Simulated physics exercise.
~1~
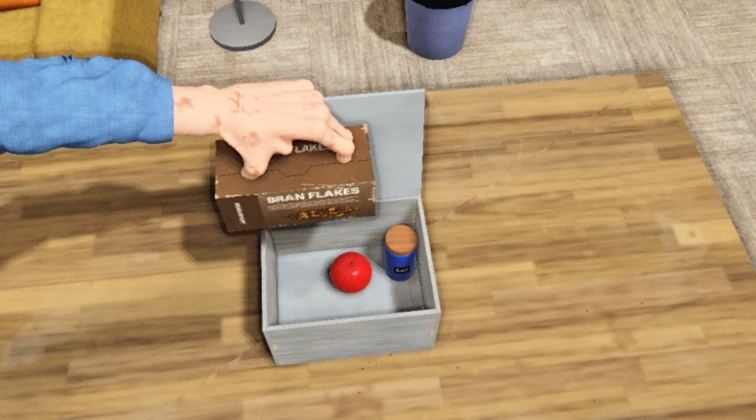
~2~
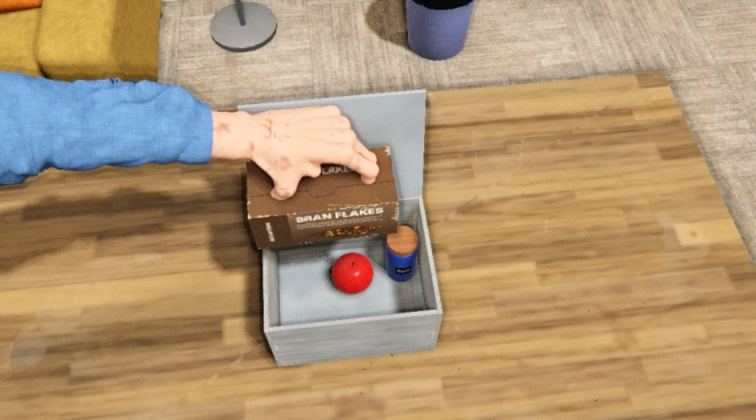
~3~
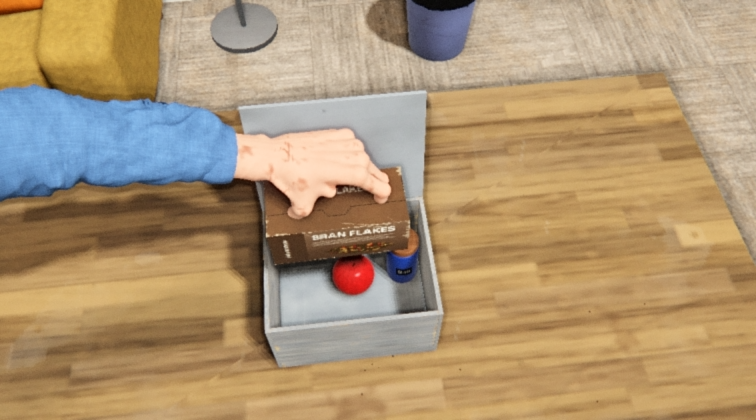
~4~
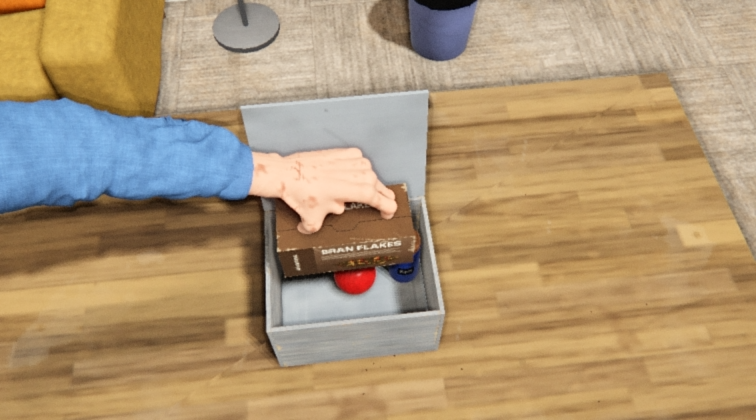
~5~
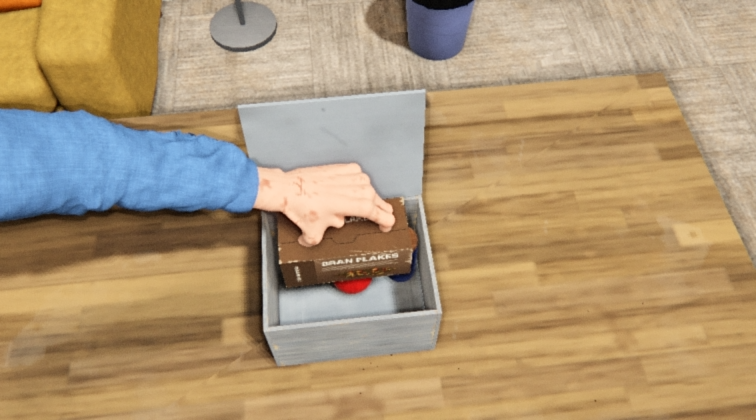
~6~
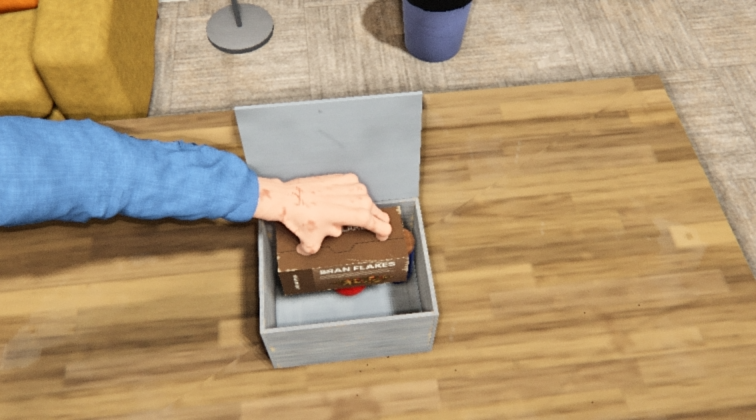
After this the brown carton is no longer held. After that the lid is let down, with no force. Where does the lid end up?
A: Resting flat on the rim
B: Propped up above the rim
Resting flat on the rim.
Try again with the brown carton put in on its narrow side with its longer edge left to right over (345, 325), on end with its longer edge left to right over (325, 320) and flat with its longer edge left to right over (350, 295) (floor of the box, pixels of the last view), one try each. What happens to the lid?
Results in order: Lid down, lid up, lid down.
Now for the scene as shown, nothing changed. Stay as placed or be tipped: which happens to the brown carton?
Simply put, the brown carton gets tilted.
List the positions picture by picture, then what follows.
In the first picture, coming down; brown carton (297, 179); blue shaker (400, 254).
In the second picture, coming down; brown carton (323, 198); blue shaker (402, 255).
In the third picture, coming down; brown carton (337, 216); blue shaker (402, 256).
In the fourth picture, coming down; brown carton (345, 231).
In the fifth picture, coming down; brown carton (344, 243).
In the sixth picture, put in, still held; brown carton (342, 251).
Then, 0.50 s on from there, brown carton turned 44° from how it was put near (353, 289); red apple shifted a little.
Then, 1.20 s on from there, lid starting down; brown carton on its side near (354, 315); red apple shifted a little.
Then, 1.70 s on from there, lid 47° above the rim; brown carton on its side near (354, 315); red apple shifted a little.
Then, 2.00 s on from there, lid 11° above the rim; brown carton on its side near (354, 315); red apple shifted a little.
In the end, lid shut; toppled in the box, brown carton; the other 2 unmoved. At the end, from the last picture's camera, brown carton near (354, 315).
